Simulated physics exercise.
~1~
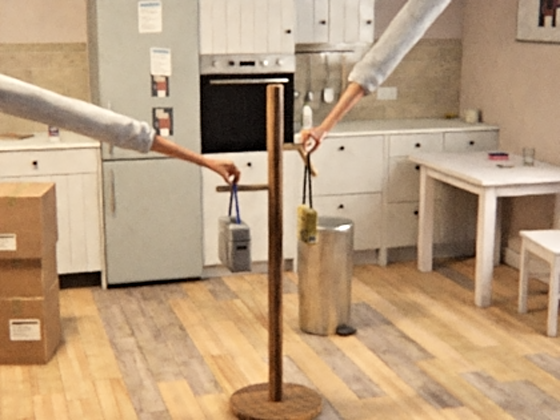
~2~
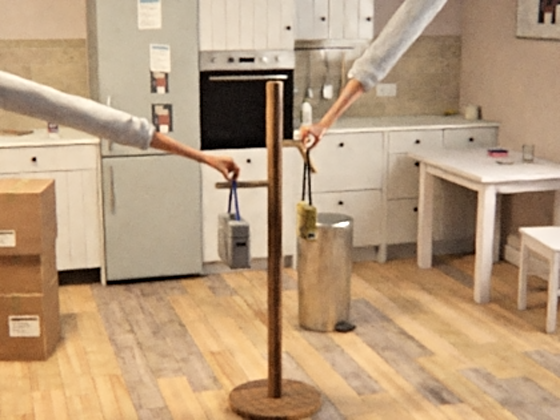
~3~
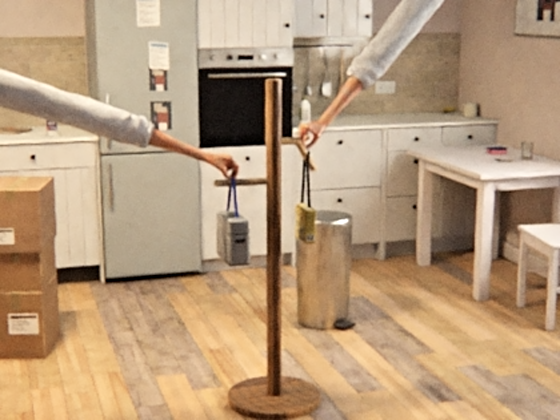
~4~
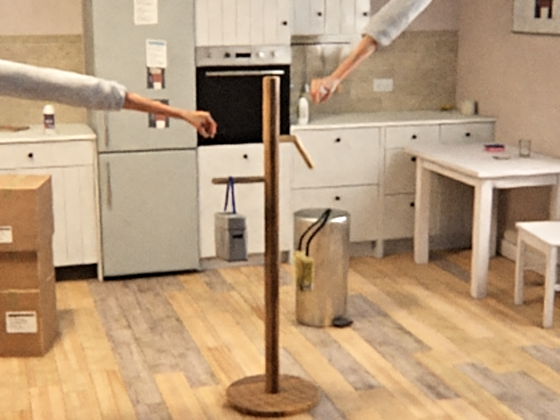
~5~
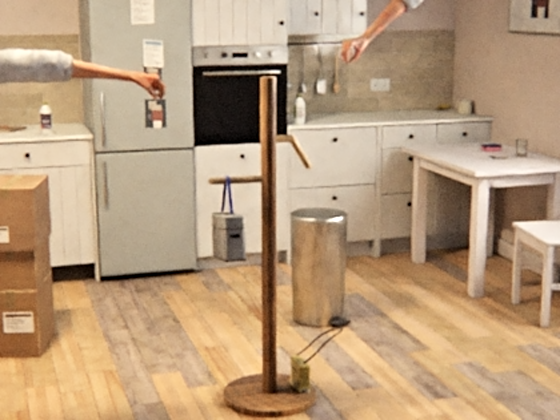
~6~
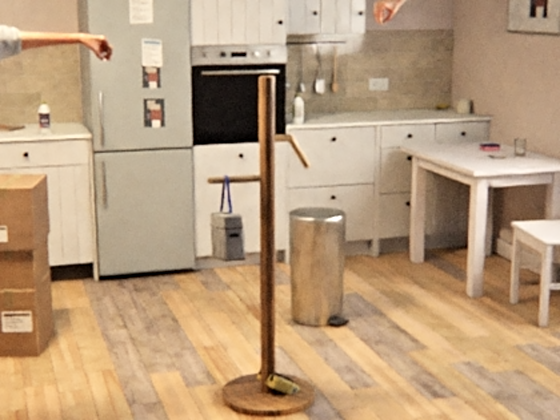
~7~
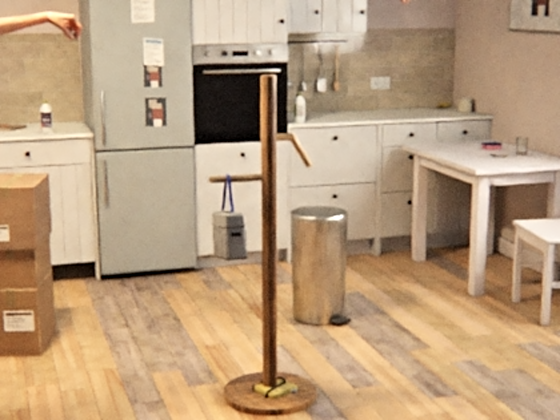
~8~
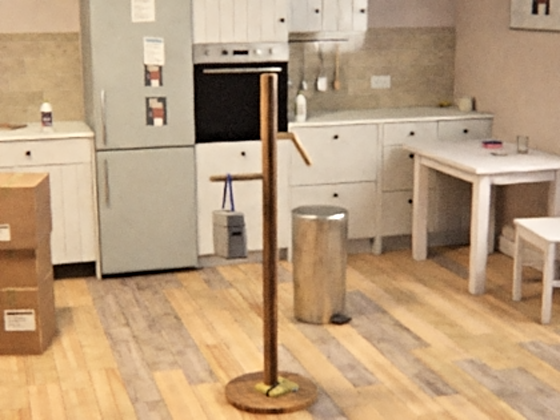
A brown wooden post on a round base stands on the plank floor of a kitchen, seen from across the room, with white cupboards, a pale fridge and an oven behind it. Stacked boxes sit at the left, a metal bin behind the post and a white table at the right. Two hands hold a grey case at the left peg and a yellow pouch at the slanting right peg, each by a dark loop. Both hands let go and draw away. The pouch slips off and drops to the base, where it ends lying down, while the case stays hanging.
